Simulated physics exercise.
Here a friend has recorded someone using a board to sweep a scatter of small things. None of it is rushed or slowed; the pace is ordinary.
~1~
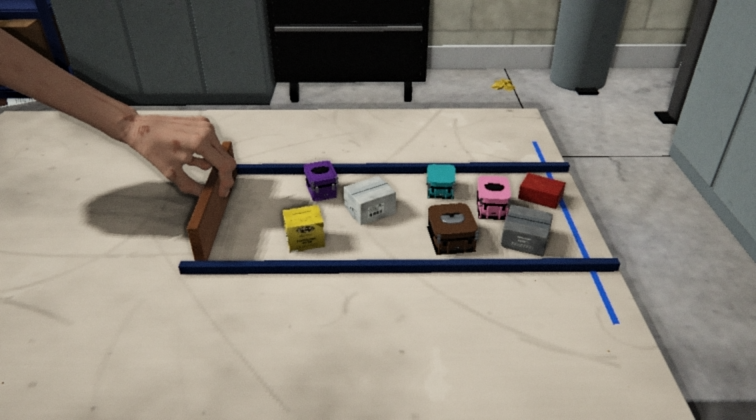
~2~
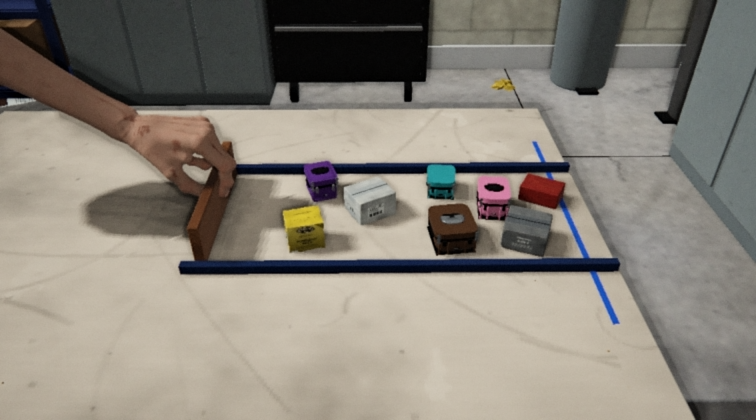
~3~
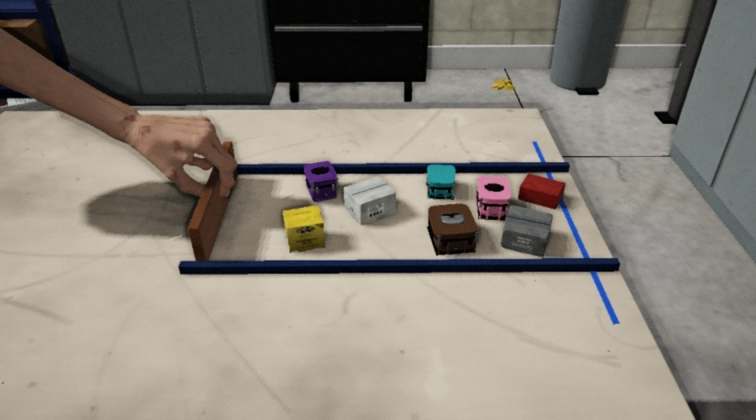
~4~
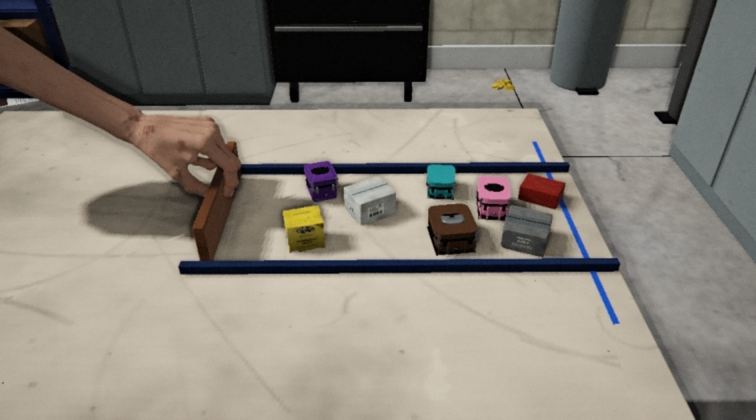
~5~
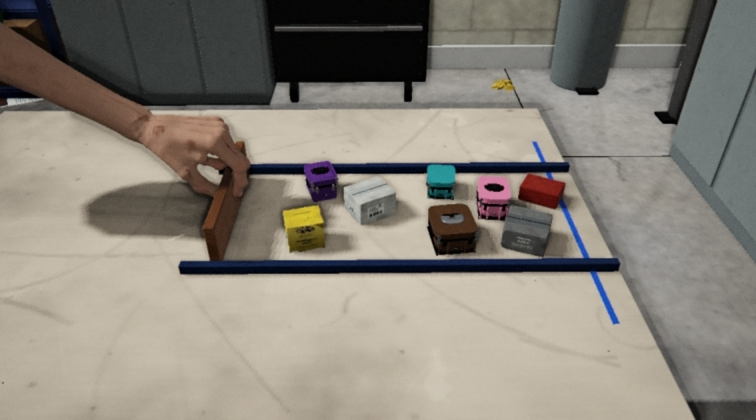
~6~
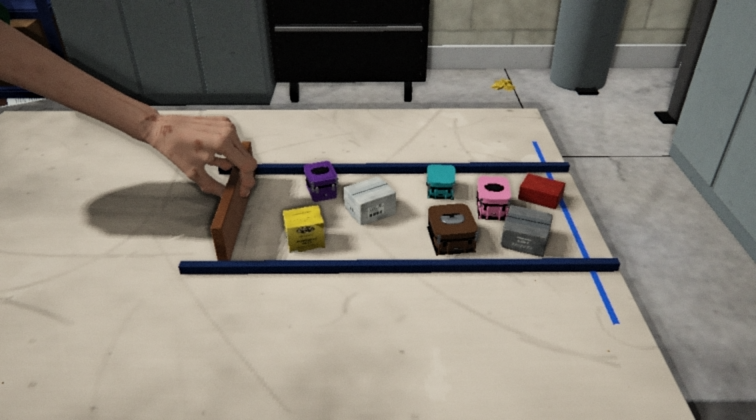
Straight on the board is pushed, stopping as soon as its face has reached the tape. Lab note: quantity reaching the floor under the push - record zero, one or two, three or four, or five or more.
I predict that five of them or more will leave the table.
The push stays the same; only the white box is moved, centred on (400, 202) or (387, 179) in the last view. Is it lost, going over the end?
Taking the two places in turn: It doesn't drop, then it fails to stay.
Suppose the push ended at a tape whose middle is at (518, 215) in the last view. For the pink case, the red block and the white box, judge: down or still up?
The pink case keeps its place, the red block slips off and the white box keeps its place.
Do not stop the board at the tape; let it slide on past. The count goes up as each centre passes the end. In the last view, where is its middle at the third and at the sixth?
At (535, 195) for the third, at (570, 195) for the sixth.
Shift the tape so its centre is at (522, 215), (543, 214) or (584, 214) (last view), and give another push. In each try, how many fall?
Going through each try, you'd get 2, 4 and 8.
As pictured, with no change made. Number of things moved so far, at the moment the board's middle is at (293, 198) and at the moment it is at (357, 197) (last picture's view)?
At the one place 1, at the other 3.
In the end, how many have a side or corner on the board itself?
That makes 3.
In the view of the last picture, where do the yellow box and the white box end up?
In the last picture the yellow box sits around (601, 229) and the white box around (591, 207).
A little later, none off yet; red block at rest near (542, 191); grey box at rest near (527, 231); pink case at rest near (493, 198).
When it is over, the number that fall off is five or more; down, turquoise case, brown case, pink case, grey box and red block.
